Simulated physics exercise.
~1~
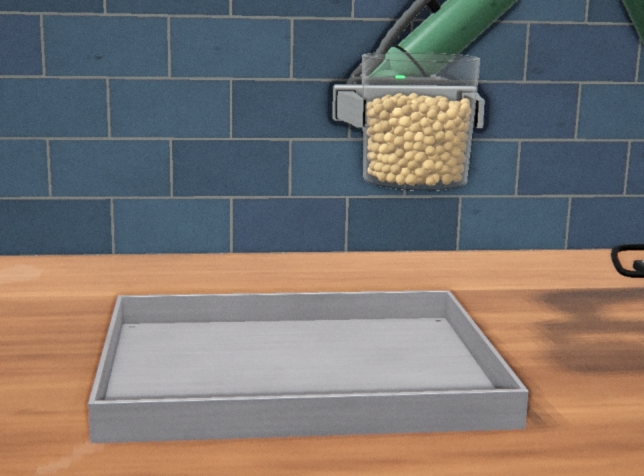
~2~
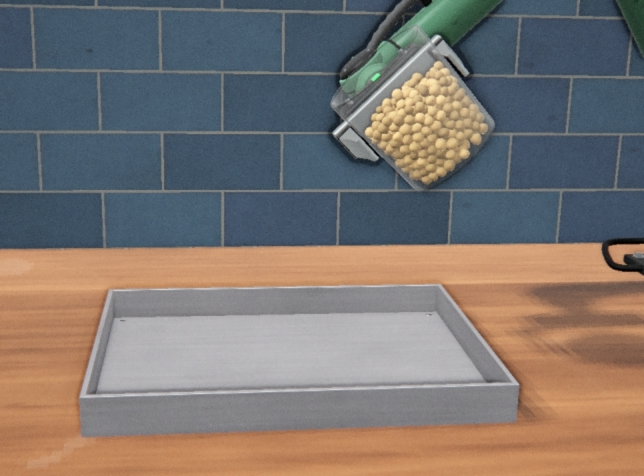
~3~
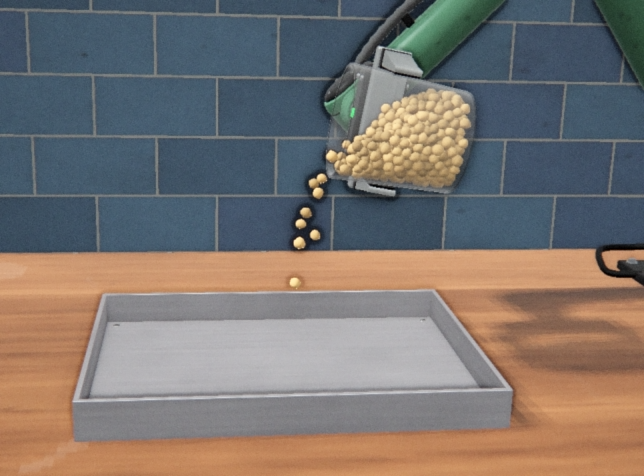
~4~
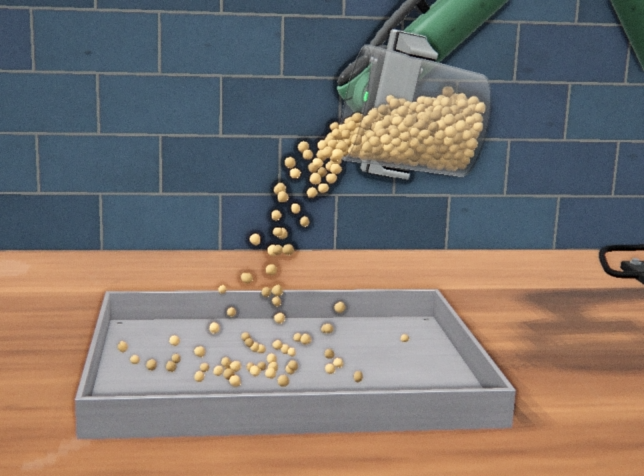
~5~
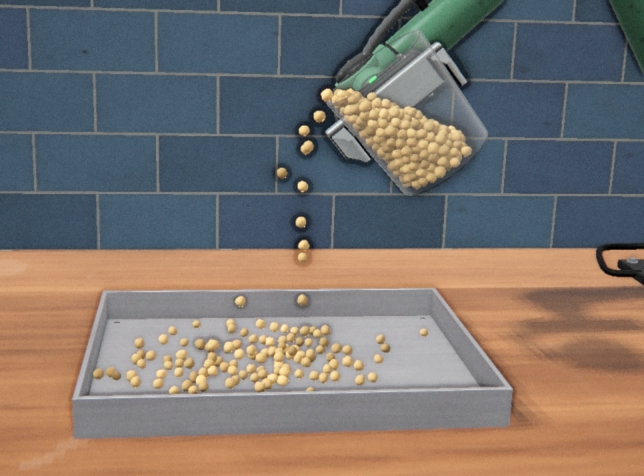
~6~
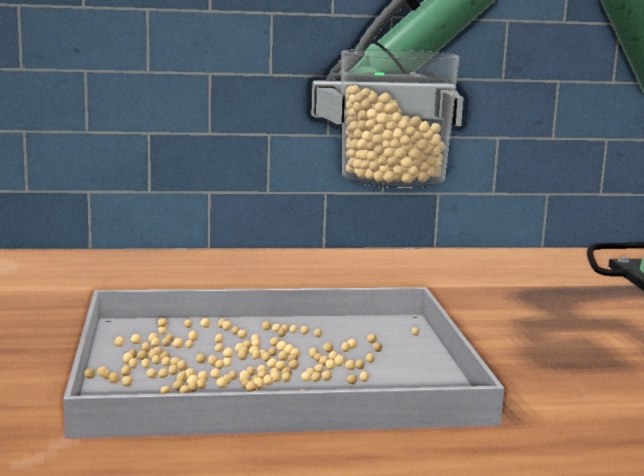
The footage shows a green robotic arm holding a clear cup of chickpeas above a grey tray on a wooden surface, tipping it leftward so some spill and scatter across the tray, then turning it upright again with most of the chickpeas still inside.
